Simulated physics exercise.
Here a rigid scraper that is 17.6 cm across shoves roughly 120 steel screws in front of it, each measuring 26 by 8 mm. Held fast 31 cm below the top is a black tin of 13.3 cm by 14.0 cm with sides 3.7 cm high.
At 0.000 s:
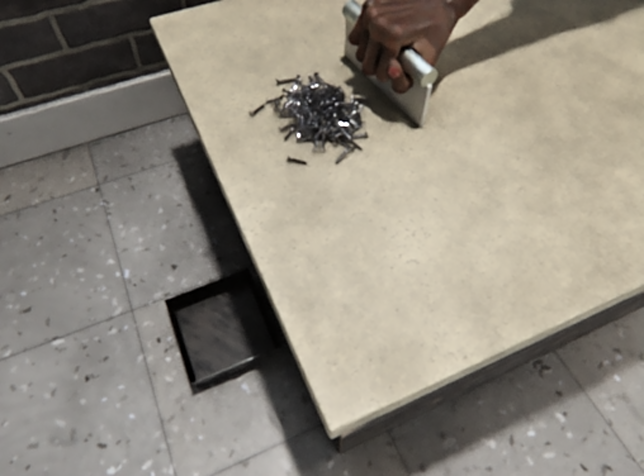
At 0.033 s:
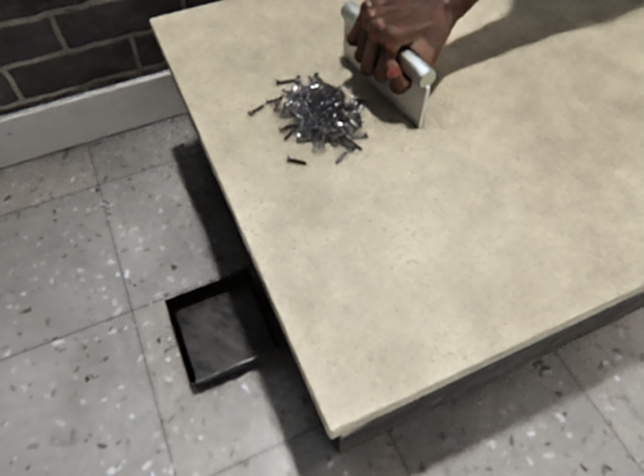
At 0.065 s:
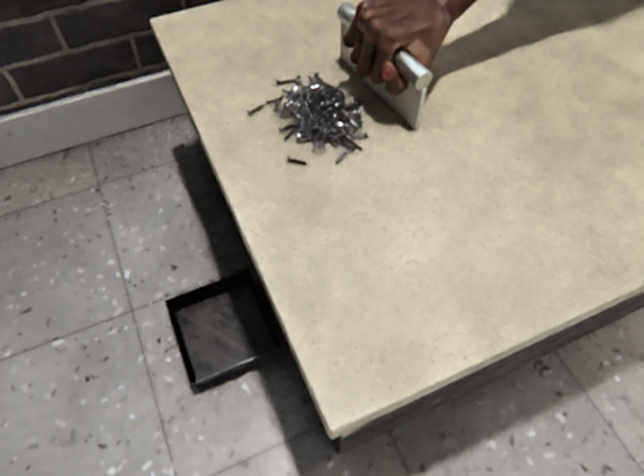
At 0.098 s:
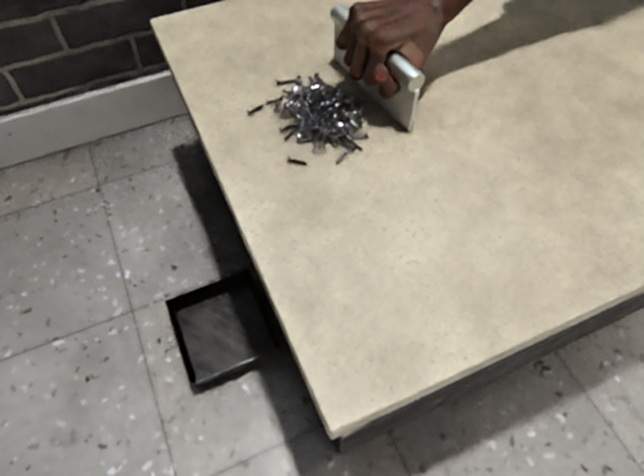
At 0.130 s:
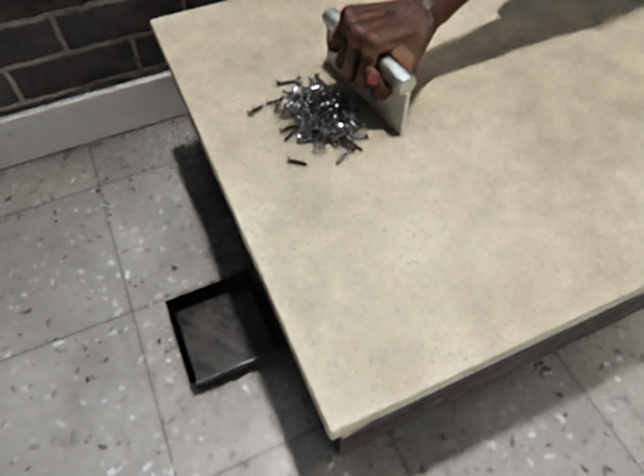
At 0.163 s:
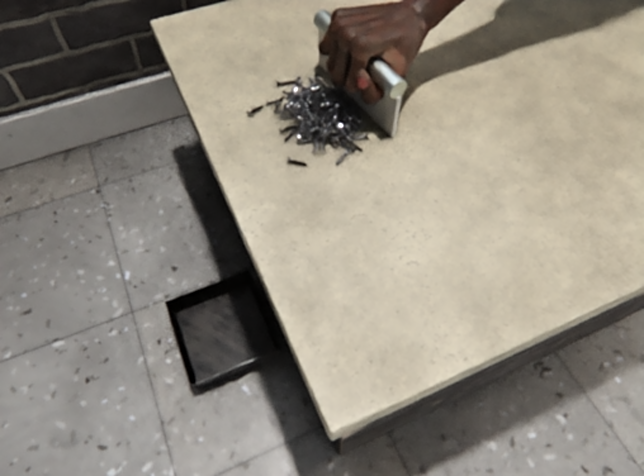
A hand slides a flat scraper left across the tabletop to the pile of steel screws.
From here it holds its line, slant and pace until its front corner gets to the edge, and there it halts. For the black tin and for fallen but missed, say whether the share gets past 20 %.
Black tin - gets past, fallen but missed - gets past.
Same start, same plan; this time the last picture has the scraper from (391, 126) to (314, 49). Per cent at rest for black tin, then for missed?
The black tin gets 45 % and 45 % misses.
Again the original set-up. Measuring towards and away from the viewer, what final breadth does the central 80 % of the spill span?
20 cm.
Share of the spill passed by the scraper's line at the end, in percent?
5 %.
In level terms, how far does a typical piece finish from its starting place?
That comes to about 24 cm.
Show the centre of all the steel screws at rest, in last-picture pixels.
I'd put it somewhere close to (194, 299).
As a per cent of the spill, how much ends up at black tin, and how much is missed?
Black tin at 25 per cent; missed at 60 per cent.
After 0.44 s, scraper 14 cm from its start, spill 13 cm wide; still on top 100 %.
Then, at 0.71 s, scraper 23 cm from its start, spill 16 cm wide; off the edge, not caught 40 %, still on top 60 %.
After 0.95 s, scraper 24 cm from its start, spill 17 cm wide; black tin 20 %, off the edge, not caught 65 %, still on top 15 %.
At rest (1.8 s), black tin 25 %, fallen but missed 60 %, still on top 15 %.
